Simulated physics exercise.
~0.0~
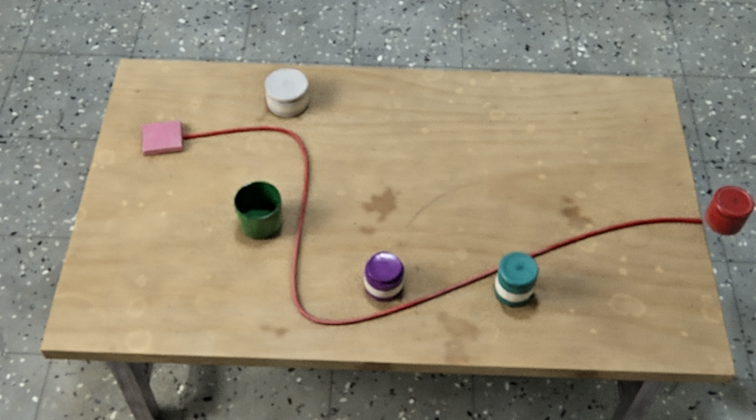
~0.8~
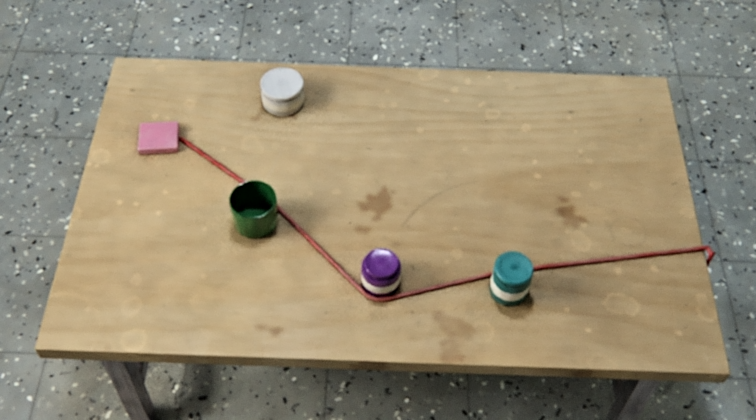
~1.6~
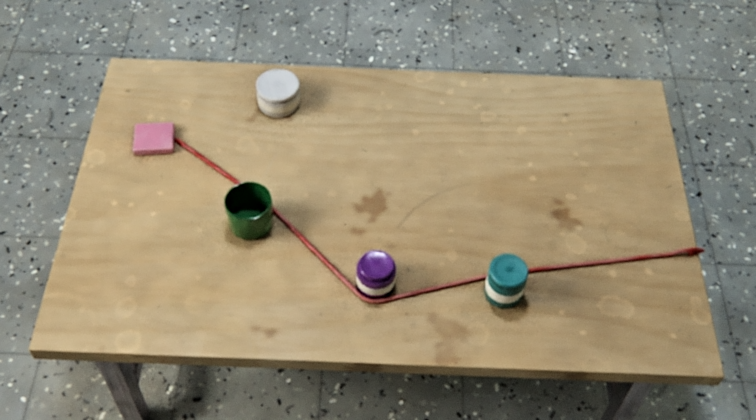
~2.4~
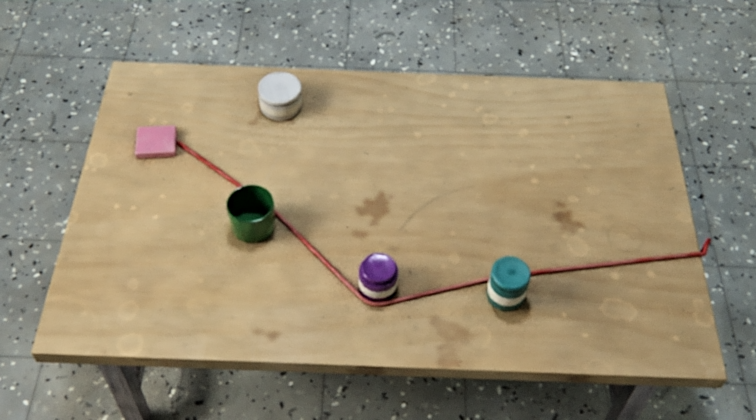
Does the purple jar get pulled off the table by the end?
No, the purple jar hardly moves and is still standing on the table, with the tight red cord bent around it.
